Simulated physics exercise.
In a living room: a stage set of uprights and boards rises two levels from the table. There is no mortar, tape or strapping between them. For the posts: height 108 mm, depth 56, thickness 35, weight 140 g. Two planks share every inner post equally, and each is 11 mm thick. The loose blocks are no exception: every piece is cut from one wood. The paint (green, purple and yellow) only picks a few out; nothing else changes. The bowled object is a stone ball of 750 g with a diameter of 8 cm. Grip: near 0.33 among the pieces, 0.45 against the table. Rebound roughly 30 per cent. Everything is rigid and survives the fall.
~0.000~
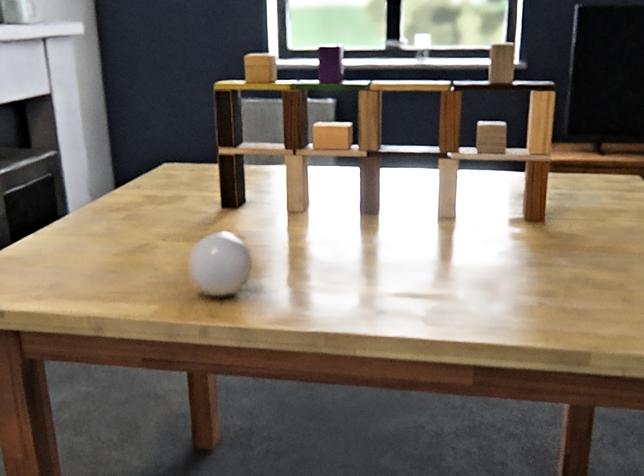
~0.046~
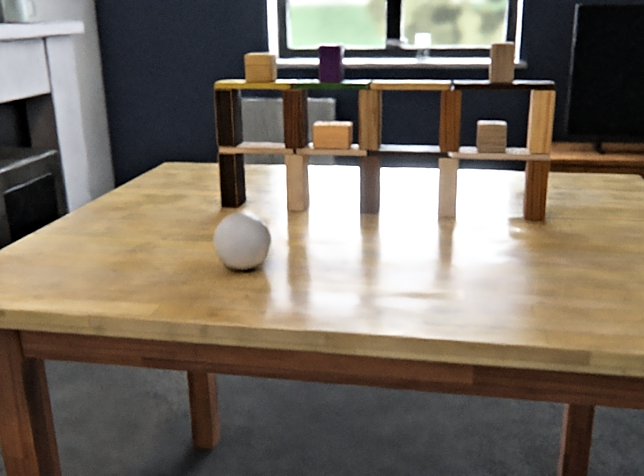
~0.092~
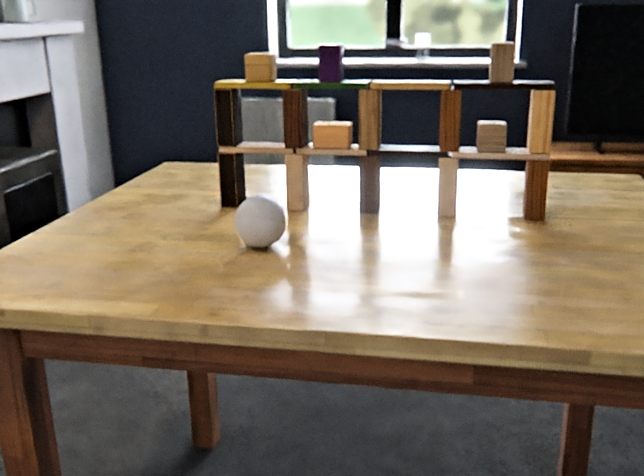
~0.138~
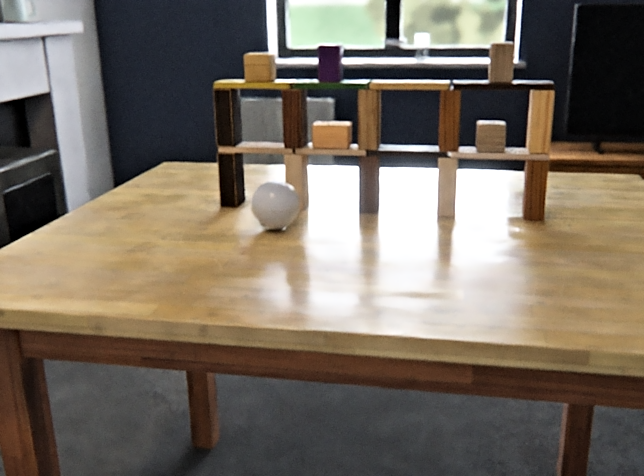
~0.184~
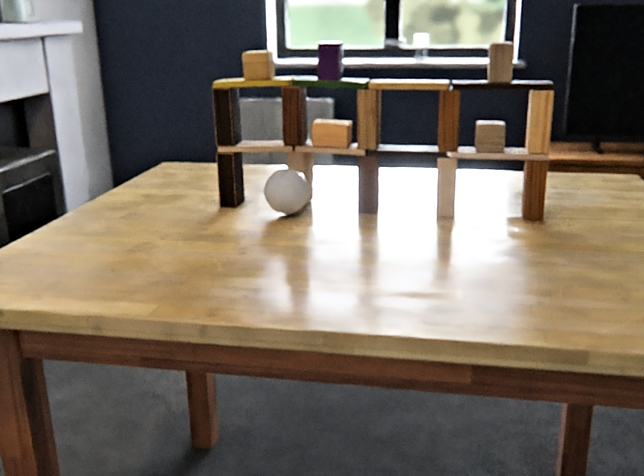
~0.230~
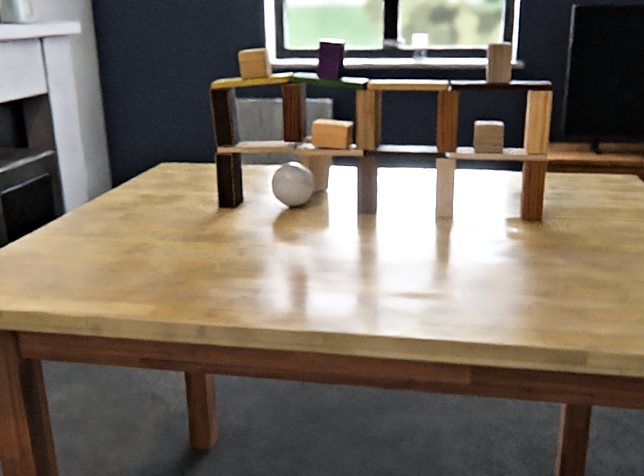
A wooden block structure stands on a table as a pale ball rolls into it, tilting planks.
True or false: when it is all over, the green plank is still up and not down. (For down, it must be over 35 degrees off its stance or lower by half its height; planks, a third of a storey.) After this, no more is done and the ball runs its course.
False.
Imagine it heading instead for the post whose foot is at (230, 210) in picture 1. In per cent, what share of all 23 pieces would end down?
20 percent.
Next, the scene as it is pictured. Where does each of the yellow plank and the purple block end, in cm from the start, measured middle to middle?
For yellow it's 24 cm, and for purple it's 26 cm.
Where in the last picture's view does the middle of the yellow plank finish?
Its centre finishes around pixel (256, 214) in the last picture.
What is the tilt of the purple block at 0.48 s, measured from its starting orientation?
About 70 degrees.
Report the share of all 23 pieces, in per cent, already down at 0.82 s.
50 per cent.
By 0.34 s, ball still moving; 6 of the 23 pieces down; green plank tilted 29°, 23 mm lower; yellow plank tilted 36°.
By 0.48 s, ball still moving; 9 of the 23 pieces down; green plank on its side; yellow plank on its side.
By 0.82 s, ball still moving; 11 of the 23 pieces down; green plank on its side; purple block on its side.
When it is over (1.2 s), ball rolling away; 11 of the 23 pieces down; green plank on its side; purple block on its side; yellow plank 23 cm lower. In pixels of the last frame, middles, green plank near (348, 140), purple block near (322, 208).
